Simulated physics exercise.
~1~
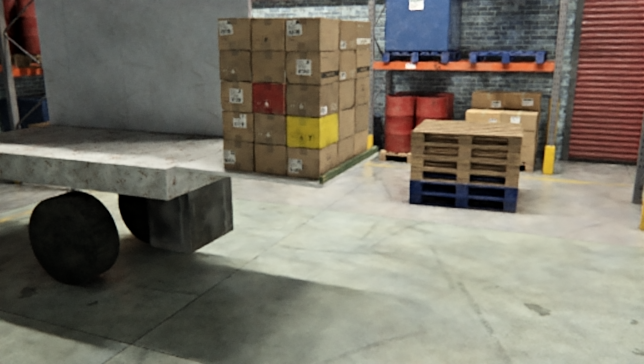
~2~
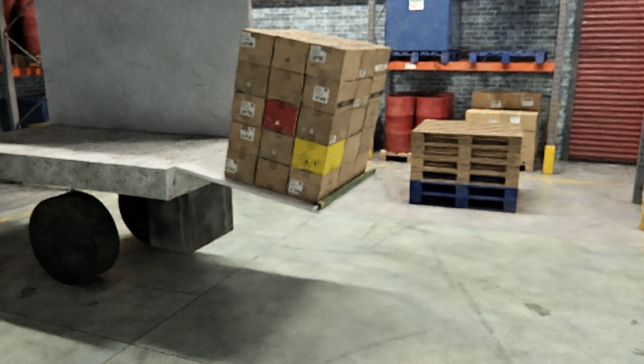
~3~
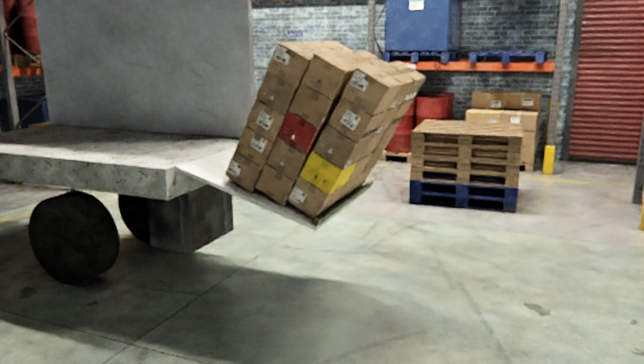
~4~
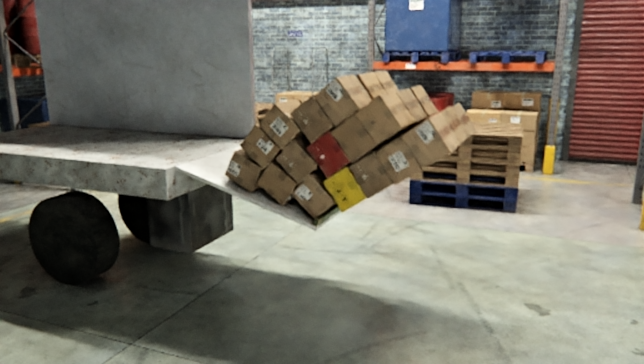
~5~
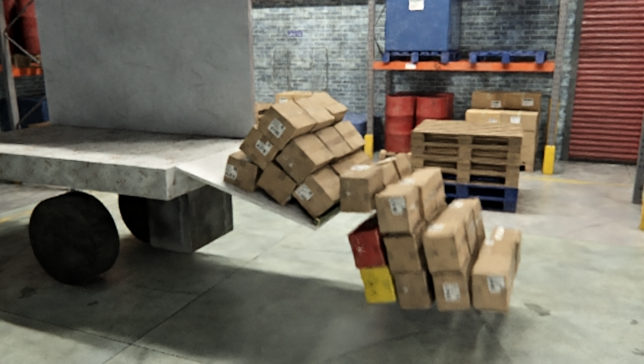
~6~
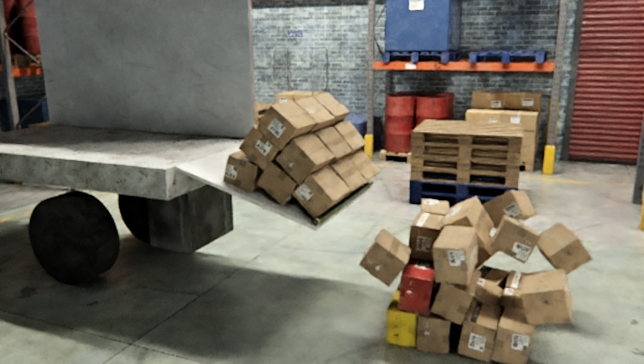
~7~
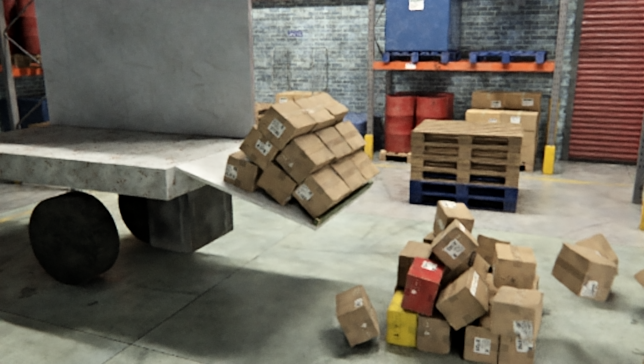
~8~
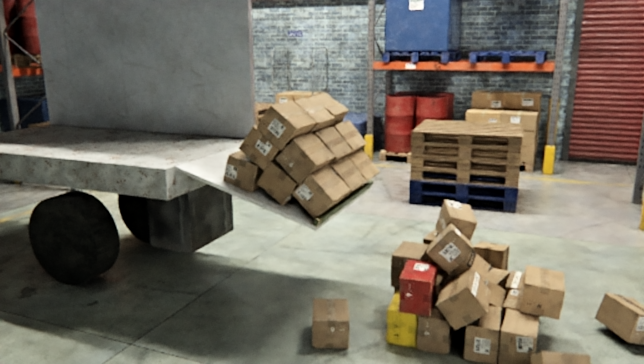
The footage shows a tall stack of cardboard boxes, one red and one yellow, tilting on a truck's tail lift as it dips, then toppling rightward. Many, including the coloured pair, tumble into a scattered heap on the warehouse floor, while the rest remain leaning on the sloping platform.
